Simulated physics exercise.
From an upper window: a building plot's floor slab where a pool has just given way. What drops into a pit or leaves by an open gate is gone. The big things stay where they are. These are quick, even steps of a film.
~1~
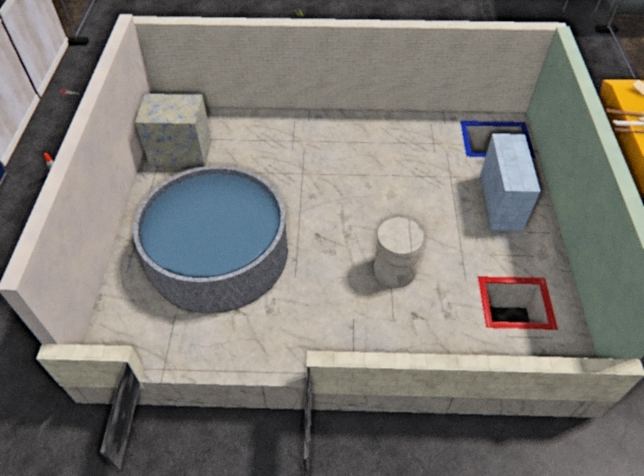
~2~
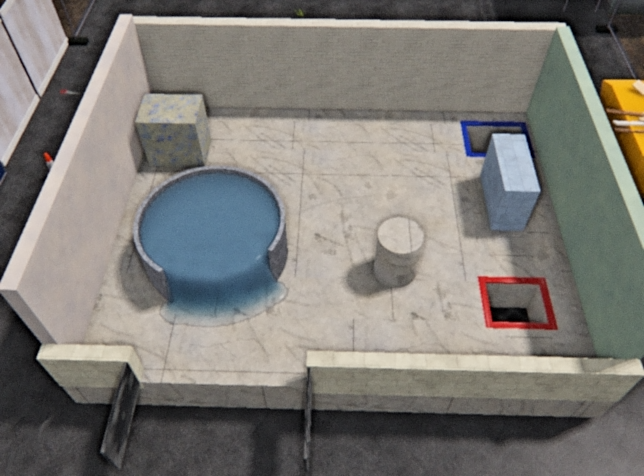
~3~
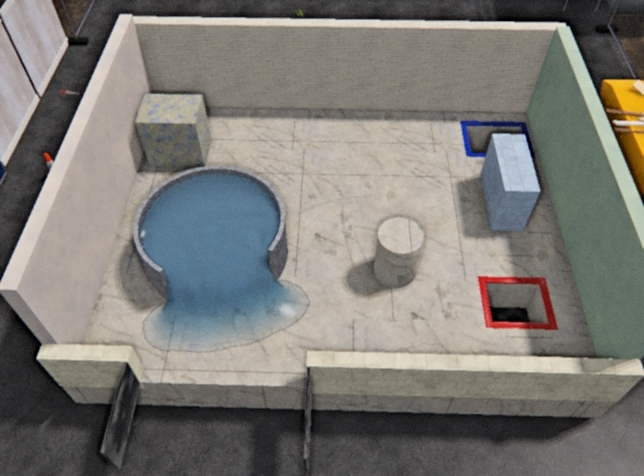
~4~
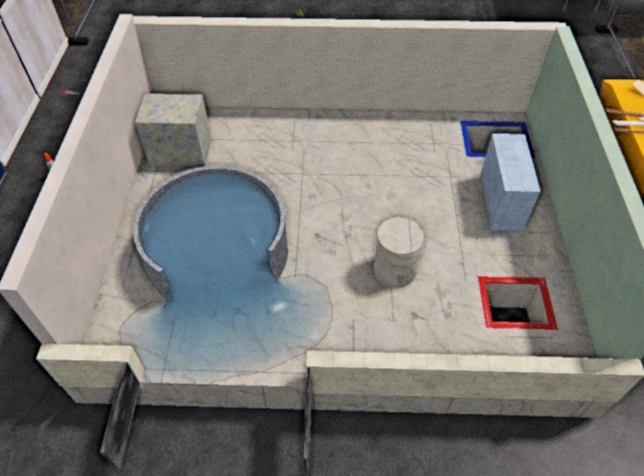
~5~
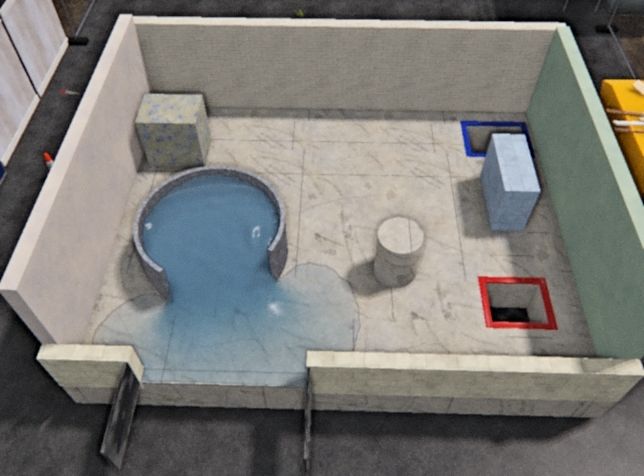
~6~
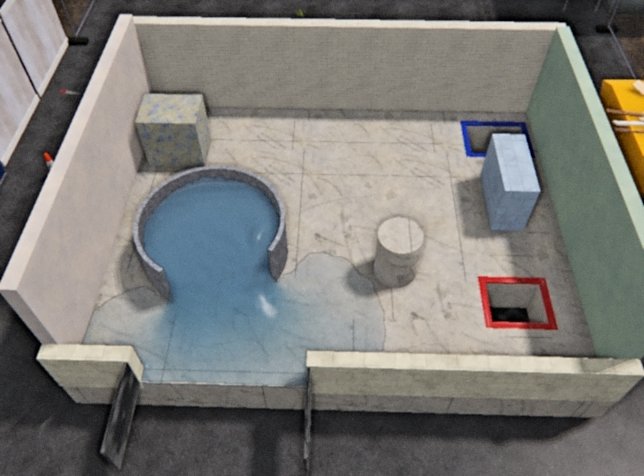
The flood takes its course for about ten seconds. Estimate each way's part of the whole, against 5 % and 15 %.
The gate takes more than 15 %; the red pit takes from 5 to 15 %; the blue pit takes less than 5 %.
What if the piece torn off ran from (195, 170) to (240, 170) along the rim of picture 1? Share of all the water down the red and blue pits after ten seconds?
Parts in a hundred: Red 4, blue 25.
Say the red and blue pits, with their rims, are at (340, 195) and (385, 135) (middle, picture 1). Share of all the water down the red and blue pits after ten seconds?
Per cent: Red 0, blue 0.
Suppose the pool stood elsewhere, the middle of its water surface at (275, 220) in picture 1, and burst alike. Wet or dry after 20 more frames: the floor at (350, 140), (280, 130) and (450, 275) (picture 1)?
In turn: Clear, dry, covered.
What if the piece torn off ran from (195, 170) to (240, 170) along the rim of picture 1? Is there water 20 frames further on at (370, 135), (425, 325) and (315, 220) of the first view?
In that order: Flooded, free of water, free of water.
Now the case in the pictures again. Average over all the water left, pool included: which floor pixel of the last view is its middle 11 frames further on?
Near (247, 285).
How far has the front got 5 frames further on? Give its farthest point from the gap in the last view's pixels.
At about (545, 378).
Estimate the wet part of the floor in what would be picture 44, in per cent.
Some 50 per cent.
A moment on, water covers 20 % of the floor; the gate 21 %, the red pit 0 %, the blue pit 0 %.
Next, water covers 25 % of the floor; the gate 39 %, the red pit 0 %, the blue pit 0 %.
Then, water covers 35 % of the floor; the gate 54 %, the red pit 2 %, the blue pit 0 %.
Later, water covers 50 % of the floor; the gate 66 %, the red pit 5 %, the blue pit 0 %.
In the end, water covers 45 % of the floor; the gate 72 %, the red pit 7 %, the blue pit 2 %.
